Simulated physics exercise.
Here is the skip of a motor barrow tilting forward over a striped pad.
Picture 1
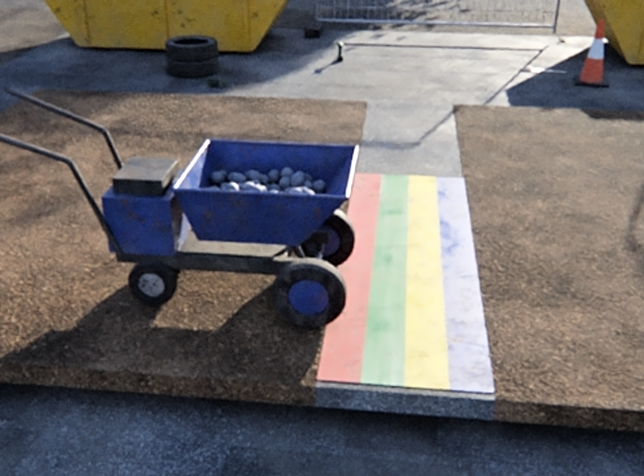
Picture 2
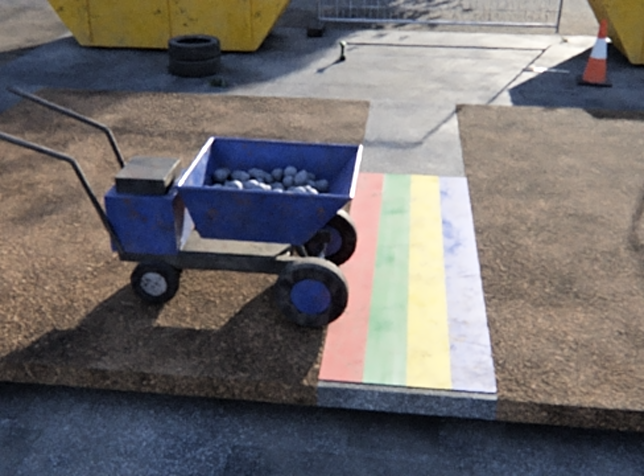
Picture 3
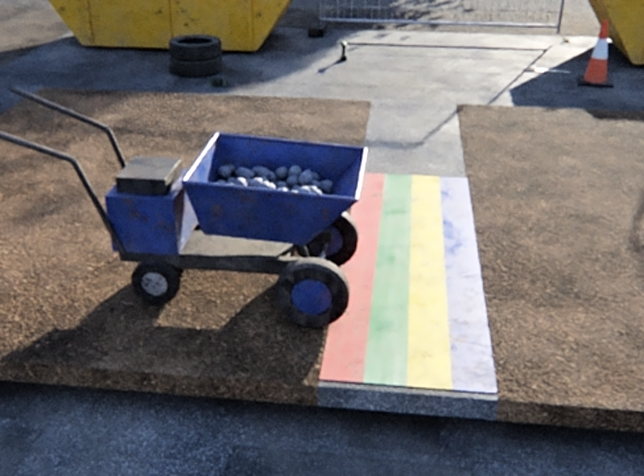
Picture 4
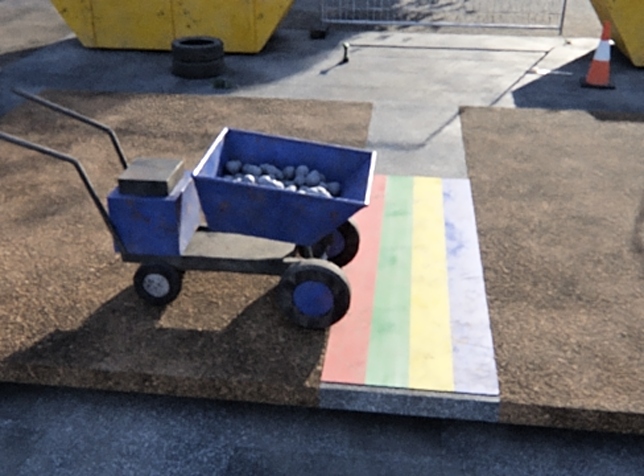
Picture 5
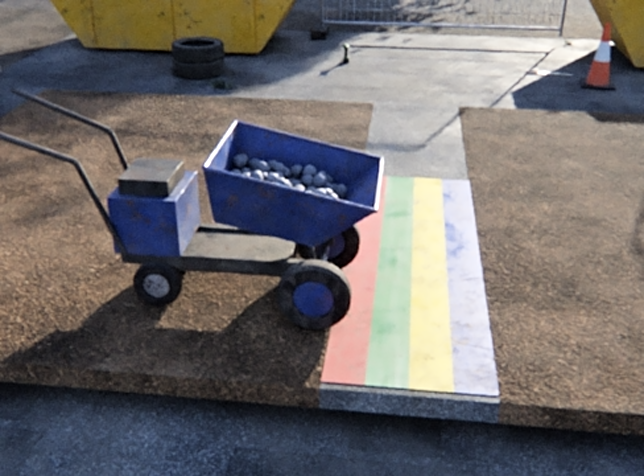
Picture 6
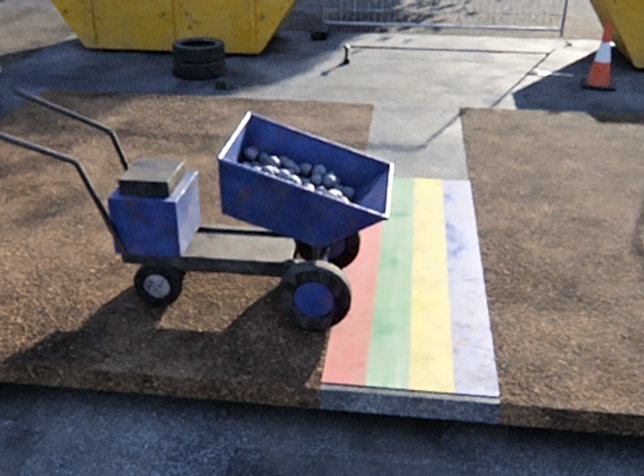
The footage shows a blue motor barrow carrying round cobbles beside a pad striped red, green, yellow and pale blue. Its skip starts level, then gradually tilts forward to the right, the rear rising while the cobbles remain inside.
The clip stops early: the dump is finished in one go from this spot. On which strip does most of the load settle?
Most lies over the blue band.
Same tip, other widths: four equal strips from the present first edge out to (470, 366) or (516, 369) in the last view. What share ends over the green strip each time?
Near 0 % and 0 %.
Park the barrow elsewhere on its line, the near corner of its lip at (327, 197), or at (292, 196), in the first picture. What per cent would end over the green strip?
Roughly 0 per cent, and 30 per cent.
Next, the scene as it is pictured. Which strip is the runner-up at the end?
Second comes the yellow strip.
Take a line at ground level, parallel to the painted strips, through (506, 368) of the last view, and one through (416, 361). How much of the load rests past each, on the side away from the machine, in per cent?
In turn 20 and 80 in a hundred.
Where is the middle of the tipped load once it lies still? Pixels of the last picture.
At about (472, 300).
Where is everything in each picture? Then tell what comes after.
In the first frame, lip of the skip at (346, 198), level; top of the load at (262, 193), round cobbles; red strip at (343, 350); green strip at (384, 353); yellow strip at (426, 356); blue strip at (469, 359).
In the second frame, lip of the skip at (350, 198), level; top of the load at (266, 191).
In the third frame, lip of the skip at (356, 200), tipped barely; top of the load at (257, 185).
In the fourth frame, lip of the skip at (366, 205), tipped a little; top of the load at (264, 183).
In the fifth frame, lip of the skip at (375, 211), tipped a little; top of the load at (263, 180).
In the sixth frame, lip of the skip at (386, 219), tipped clearly; top of the load at (256, 174); red strip at (348, 352); green strip at (389, 355); yellow strip at (431, 359); blue strip at (474, 362).
Soon after the last picture, skip tipped steeply; all in the skip.
A little later, skip tipped right over; most in the skip; a small part over the yellow strip; a small part over the blue strip.
Later still, skip tipped right over; about a quarter in the skip; about a quarter over the yellow strip; about a third over the blue strip; about a quarter off the paint.
At rest, skip tipped right over; about a quarter in the skip; none over the red strip; none over the green strip; about a quarter over the yellow strip; about a third over the blue strip; about a quarter off the paint.
